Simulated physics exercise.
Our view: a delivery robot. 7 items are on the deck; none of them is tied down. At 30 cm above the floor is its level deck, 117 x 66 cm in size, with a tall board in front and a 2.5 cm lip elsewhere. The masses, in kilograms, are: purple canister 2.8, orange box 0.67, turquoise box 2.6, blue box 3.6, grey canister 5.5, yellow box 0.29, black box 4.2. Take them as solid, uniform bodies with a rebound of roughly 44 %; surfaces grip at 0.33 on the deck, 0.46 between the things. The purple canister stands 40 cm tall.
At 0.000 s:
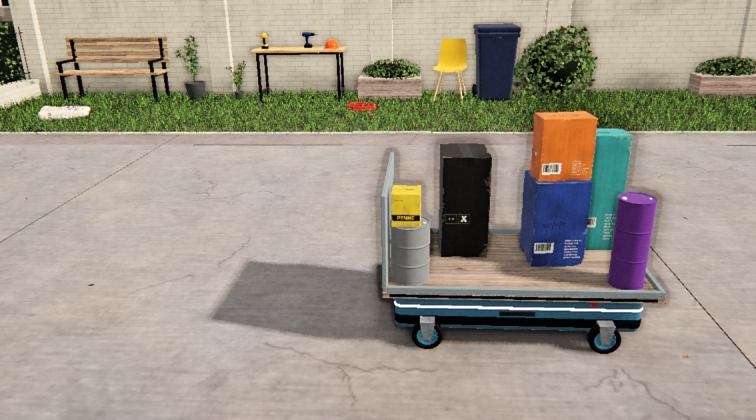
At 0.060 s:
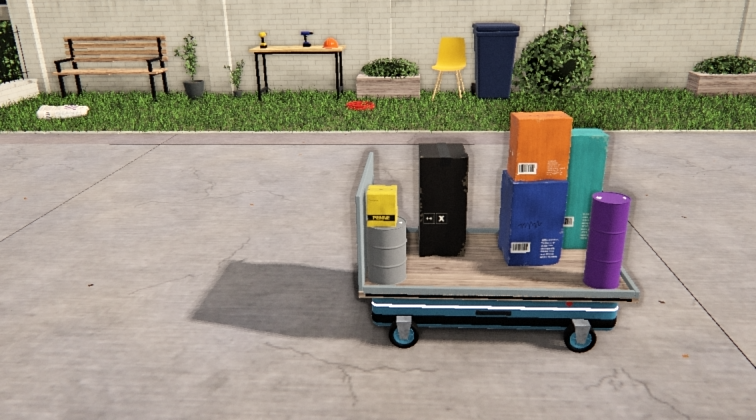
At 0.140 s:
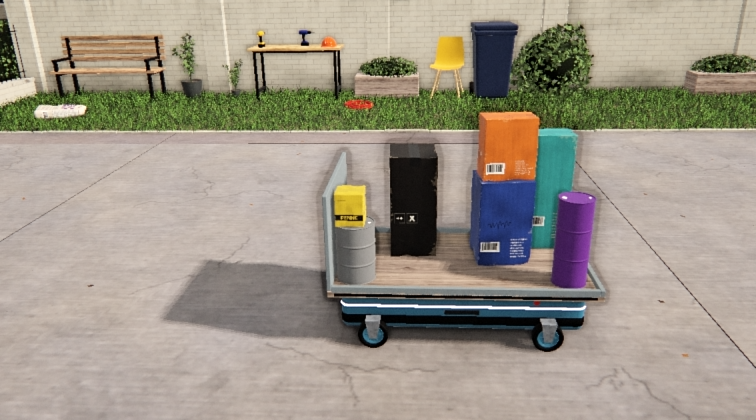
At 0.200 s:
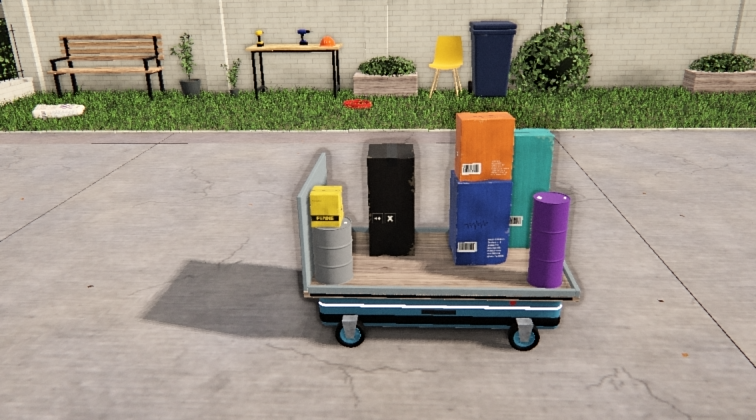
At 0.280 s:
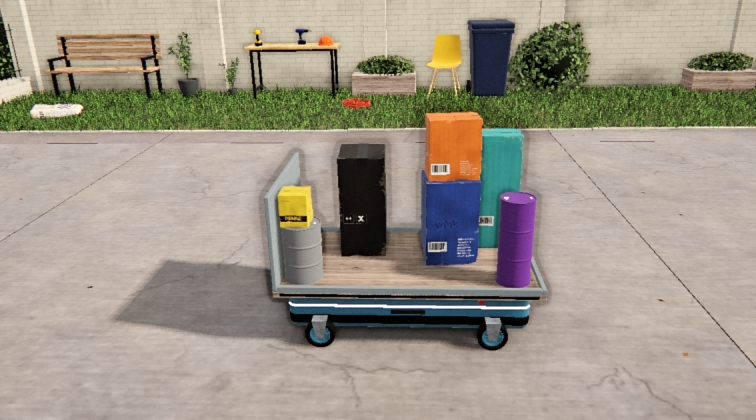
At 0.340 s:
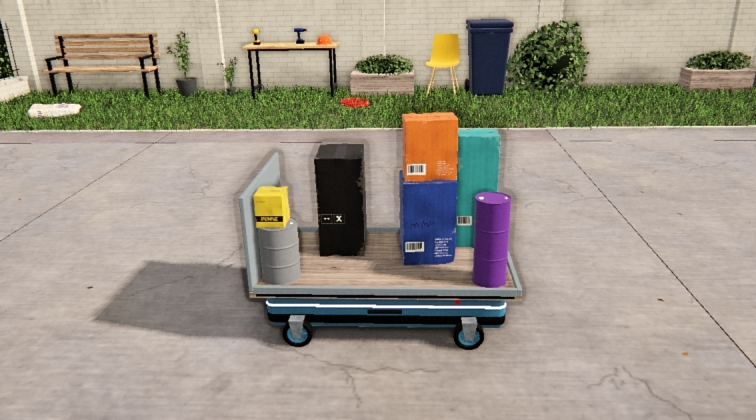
A loaded flatbed cart carrying stacked boxes and two canisters rolling steadily leftward across concrete paving past a grassy garden edge.
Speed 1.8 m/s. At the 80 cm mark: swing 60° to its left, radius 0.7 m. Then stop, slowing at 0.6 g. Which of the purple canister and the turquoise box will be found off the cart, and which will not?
Here is how it goes: The purple canister will not be off the cart; the turquoise box will be off the cart.
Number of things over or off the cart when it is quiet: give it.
The number is 5.
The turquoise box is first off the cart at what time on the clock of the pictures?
I'd put it at some 0.9 s.
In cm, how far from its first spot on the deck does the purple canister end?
Displacement: Approx. 18 cm.
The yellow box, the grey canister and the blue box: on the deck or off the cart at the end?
Outcome: The yellow box departs its support; the grey canister departs its support; the blue box remains on its support.
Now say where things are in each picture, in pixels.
The first picture shows cart 0 cm along; purple canister (631, 242); turquoise box (599, 190).
The second picture shows cart 11 cm along; grey canister (387, 250); yellow box (382, 206).
The third picture shows cart 25 cm along; black box (413, 199); orange box (507, 146).
The fourth picture shows cart 36 cm along; blue box (479, 216); grey canister (333, 250).
The fifth picture shows cart 50 cm along; yellow box (296, 207); black box (363, 200).
The sixth picture shows cart 61 cm along; purple canister (491, 240); turquoise box (475, 189).
Around 0.84 s, cart 151 cm along, turned 46°; yellow box and black box now off the cart; turquoise box at 14° to upright near (264, 195); purple canister shifted 2 cm near (327, 247).
Around 1.14 s, cart 201 cm along, turned 60°; orange box, turquoise box and grey canister now off the cart; purple canister shifted 5 cm near (245, 282); blue box at 15° to upright.
Around 1.54 s, cart 211 cm along, turned 60°, stopped; purple canister shifted 17 cm near (189, 312); blue box shifted 28 cm.
Finally (2.0 s), off the cart, orange box, turquoise box, grey canister, yellow box and black box; not toppled but over 10 cm from the start, purple canister and blue box. In the last view, purple canister near (189, 312), turquoise box near (31, 374).
